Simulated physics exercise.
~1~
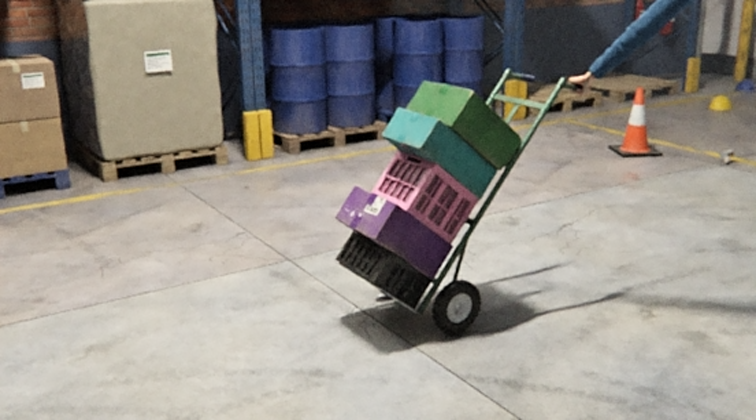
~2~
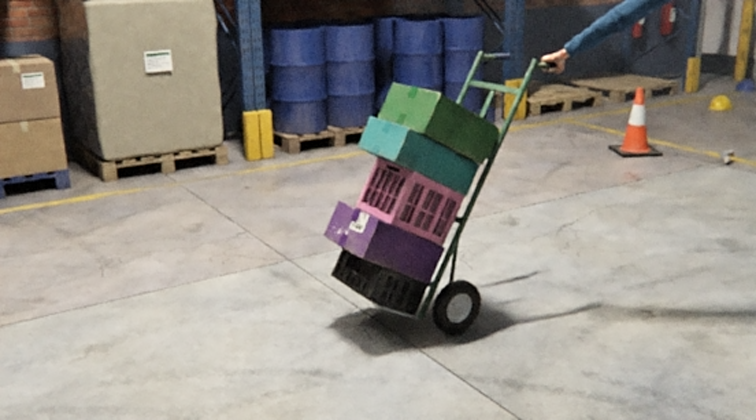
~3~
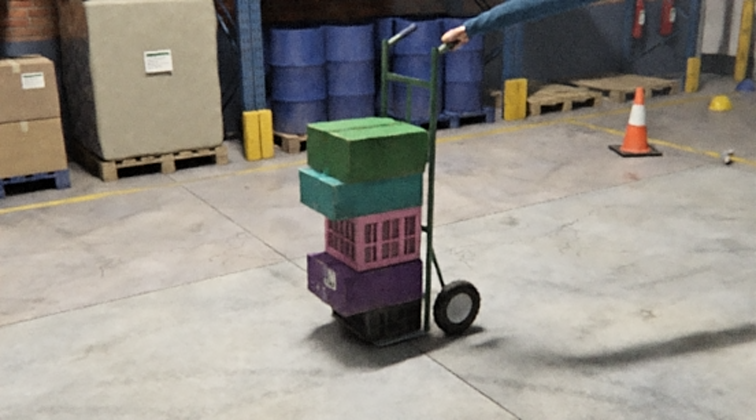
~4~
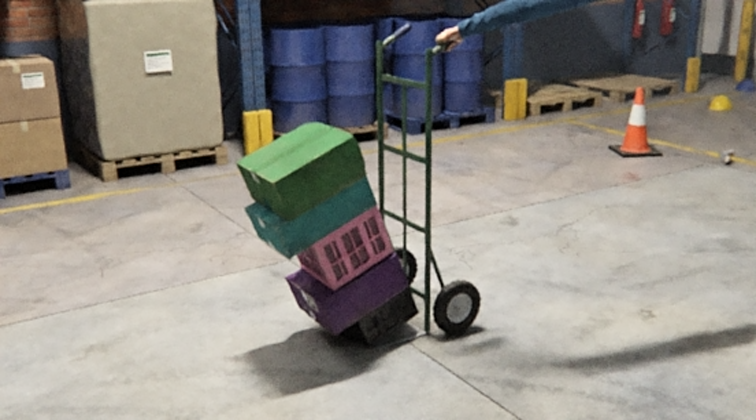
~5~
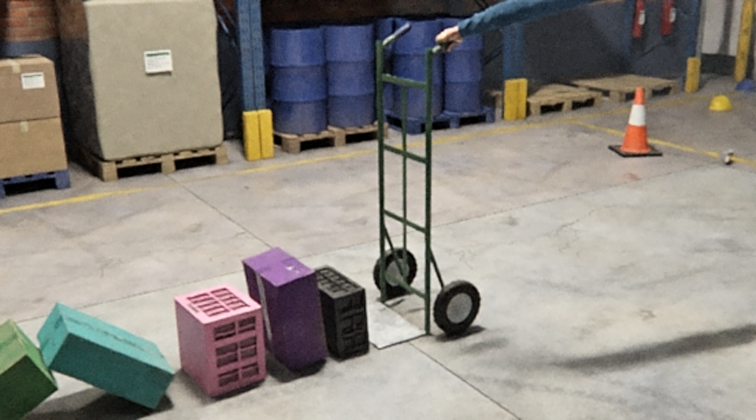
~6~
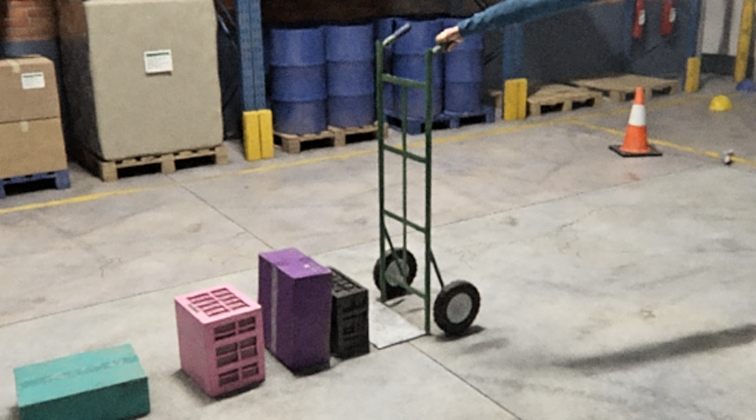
Warehouse floor, a hand swinging a loaded sack truck upright, its five stacked boxes and crates toppling forward and spilling left.
